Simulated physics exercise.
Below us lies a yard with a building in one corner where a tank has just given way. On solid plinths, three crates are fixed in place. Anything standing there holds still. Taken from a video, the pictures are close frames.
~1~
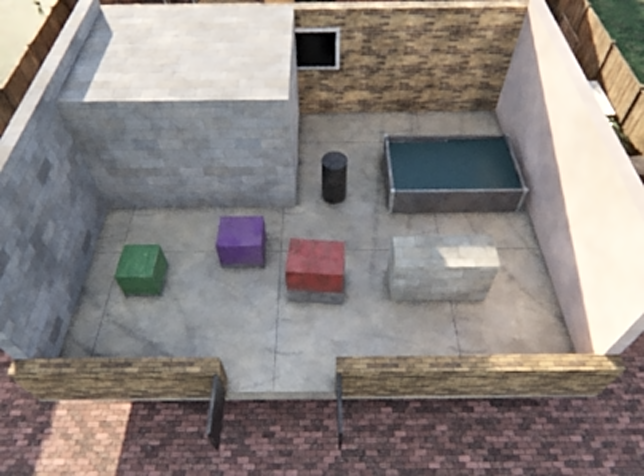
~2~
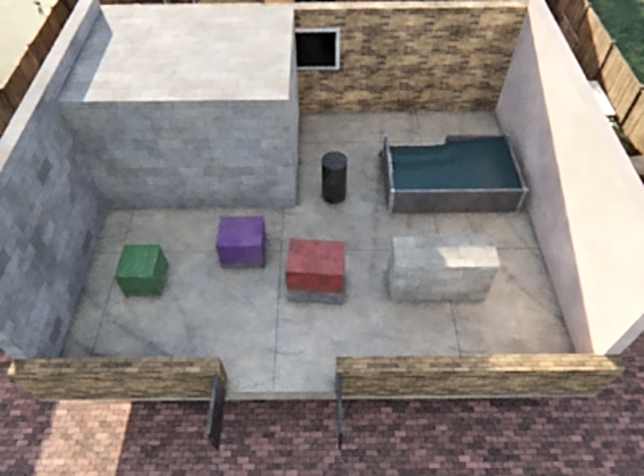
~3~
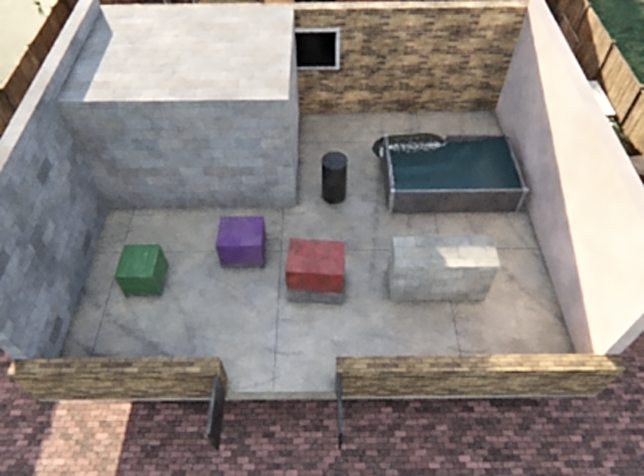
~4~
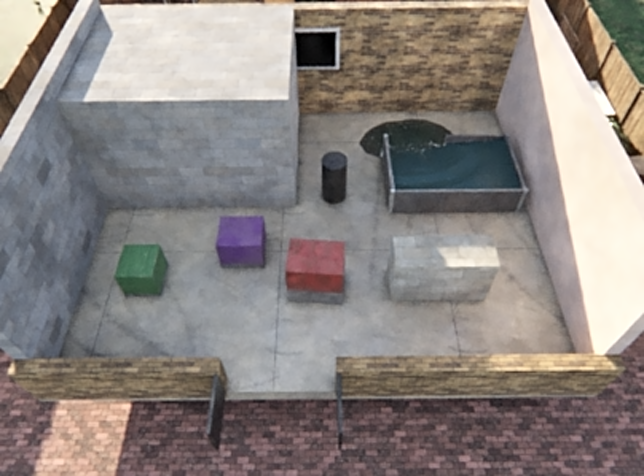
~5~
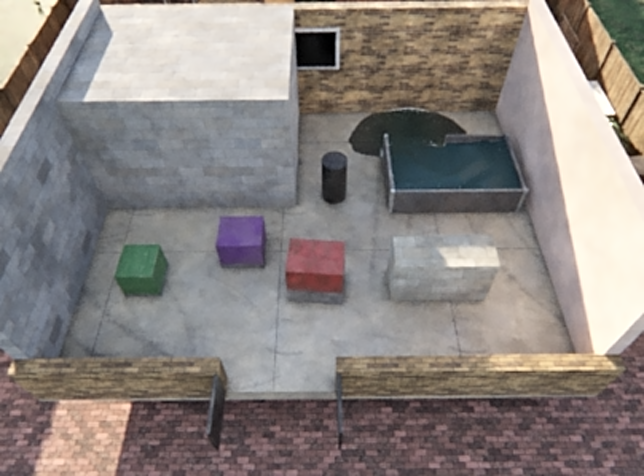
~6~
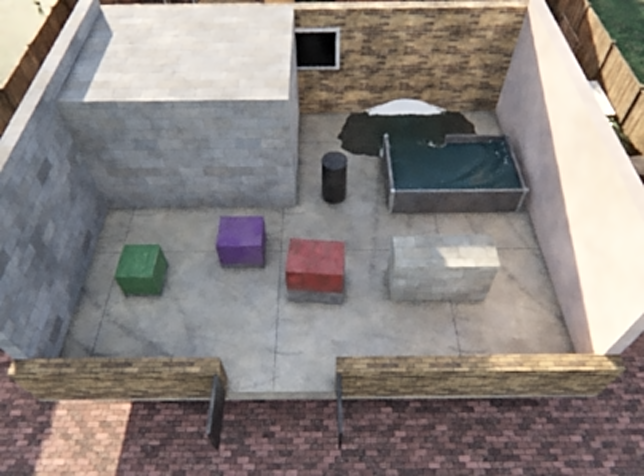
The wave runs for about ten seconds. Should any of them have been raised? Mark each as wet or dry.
Purple crate: Dry; green crate: Dry; red crate: Dry.
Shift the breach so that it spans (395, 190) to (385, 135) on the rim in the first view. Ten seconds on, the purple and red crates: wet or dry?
The purple crate is reached; the red crate is not reached.
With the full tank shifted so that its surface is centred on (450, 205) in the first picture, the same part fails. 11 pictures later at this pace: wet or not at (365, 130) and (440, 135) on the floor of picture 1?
Taking them in turn, drenched, then drenched.
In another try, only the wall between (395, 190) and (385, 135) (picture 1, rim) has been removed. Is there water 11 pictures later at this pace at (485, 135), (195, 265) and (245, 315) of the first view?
Taken in turn, that's not reached, not reached, and finally reached.
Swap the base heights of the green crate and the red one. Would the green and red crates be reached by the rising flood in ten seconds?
The green crate stays clear, the red crate gets flooded.
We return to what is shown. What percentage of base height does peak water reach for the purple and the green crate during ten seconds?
Roughly 80 percent, then 20 percent.
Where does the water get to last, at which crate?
Last is the green one.
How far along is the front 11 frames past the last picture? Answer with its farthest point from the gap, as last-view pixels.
I'd point to (300, 114).
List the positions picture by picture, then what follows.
In the first frame, still water in the tank at (452, 165).
In the second frame, the front is at a hidden place, out from the gap on the tank's far side.
In the third frame, the front is at a hidden place, out from the gap on the tank's far side.
In the fourth frame, water pours out on the tank's far side and has run to (427, 123).
In the fifth frame, the front is at (381, 113), out from the gap on the tank's far side.
In the sixth frame, water pours out on the tank's far side and has run to (359, 113).
A moment on, water covers 15 % of the floor; the purple crate not reached, the green crate not reached, the red crate not reached.
Next, water covers 20 % of the floor; the purple crate not reached, the green crate not reached, the red crate not reached.
Then, water covers 30 % of the floor; the purple crate not reached, the green crate not reached, the red crate water round its plinth.
Later, water covers 55 % of the floor; the purple crate water round its plinth, the green crate not reached, the red crate water round its plinth.
In the end, water covers 80 % of the floor; the purple crate stayed above the water, the green crate stayed above the water, the red crate stayed above the water.
